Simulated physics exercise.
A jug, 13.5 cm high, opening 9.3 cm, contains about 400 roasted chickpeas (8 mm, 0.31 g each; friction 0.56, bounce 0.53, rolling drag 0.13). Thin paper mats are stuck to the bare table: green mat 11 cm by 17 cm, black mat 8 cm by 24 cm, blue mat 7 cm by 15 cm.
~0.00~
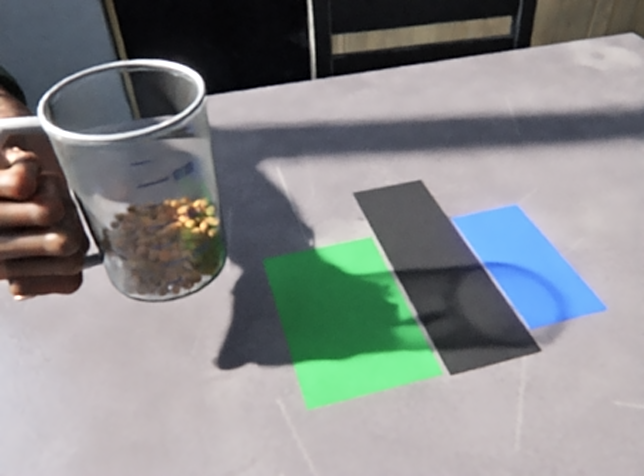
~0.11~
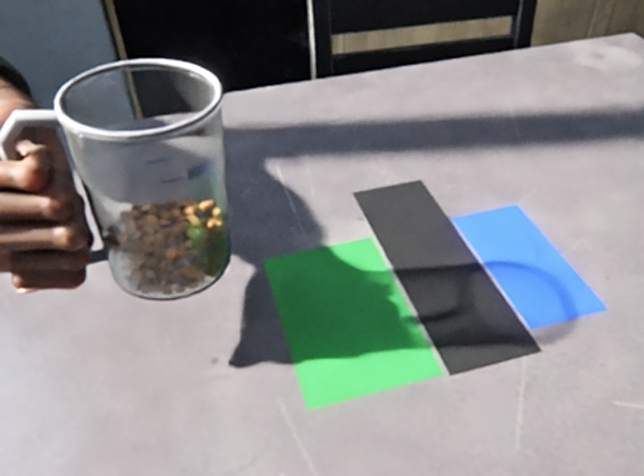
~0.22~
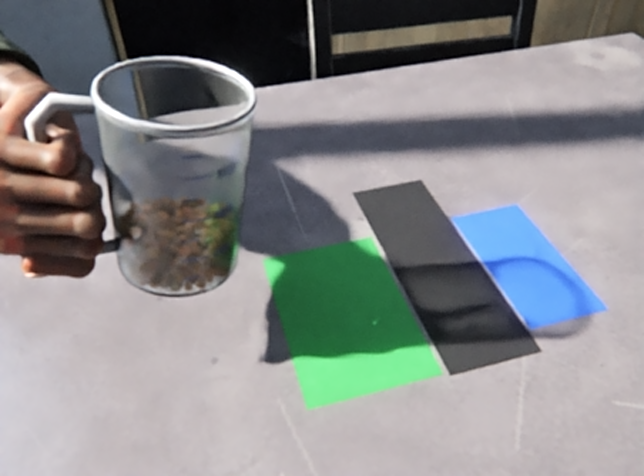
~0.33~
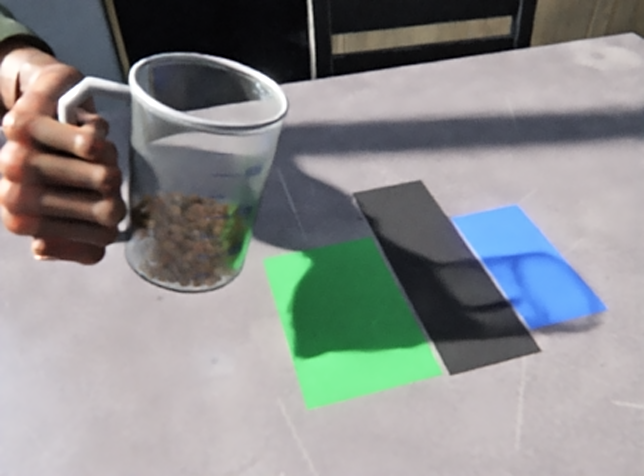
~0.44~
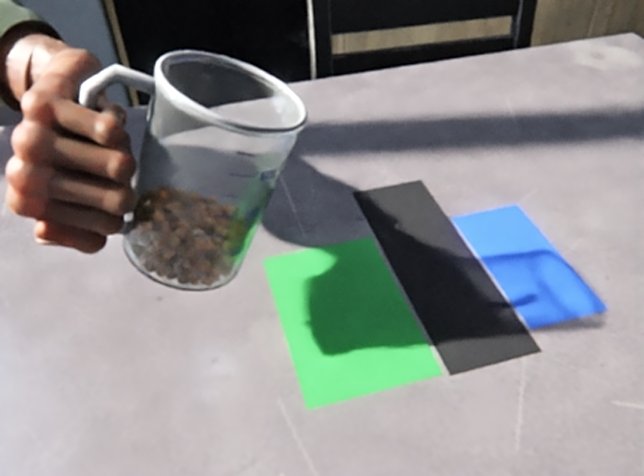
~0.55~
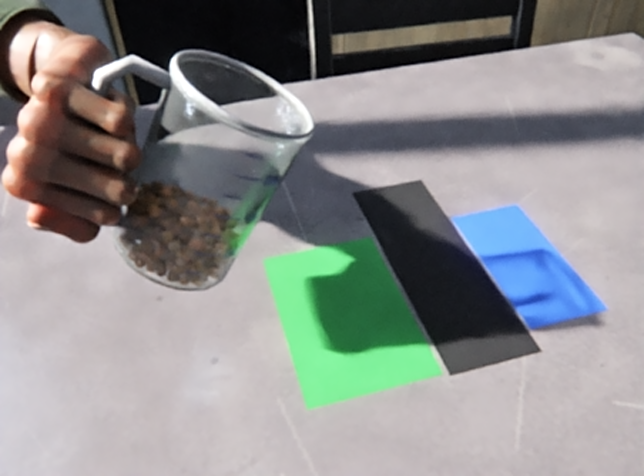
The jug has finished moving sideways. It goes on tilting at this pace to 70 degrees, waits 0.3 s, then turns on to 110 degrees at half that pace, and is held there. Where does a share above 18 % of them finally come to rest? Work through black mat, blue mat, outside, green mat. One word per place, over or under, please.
Black mat under, blue mat under, outside under, green mat over.
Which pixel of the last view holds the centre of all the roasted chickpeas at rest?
The middle sits close to pixel (346, 282).
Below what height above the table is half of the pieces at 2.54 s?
It's around 12 centimetres.
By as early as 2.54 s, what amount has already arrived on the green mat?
Up to that moment, roughly 0 per cent.
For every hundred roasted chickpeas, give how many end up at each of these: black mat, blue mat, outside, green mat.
The black mat gets 10 percent, the blue mat 0 percent, outside 10 percent, and the green mat 80 percent.
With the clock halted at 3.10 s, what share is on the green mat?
Roughly 40 percent at that point.
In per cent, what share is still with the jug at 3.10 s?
Roughly 55 percent of the load.
Then, at 1.32 s, tilt 70 degrees; jug 100 %; middle of all pieces on or above the table near (159, 216).
After 1.95 s, tilt 81 degrees; jug 100 %; middle of all pieces on or above the table near (152, 209).
Then, at 2.54 s, tilt 99 degrees; jug 100 %; middle of all pieces on or above the table near (161, 203).
After 3.10 s, tilt 110 degrees; green mat 40 %, black mat 5 %, jug 55 %; middle of all pieces on or above the table near (276, 244).
By 4.3 s all is still; green mat 80 %, black mat 10 %, blue mat 0 %, outside 10 %, jug 0 %.
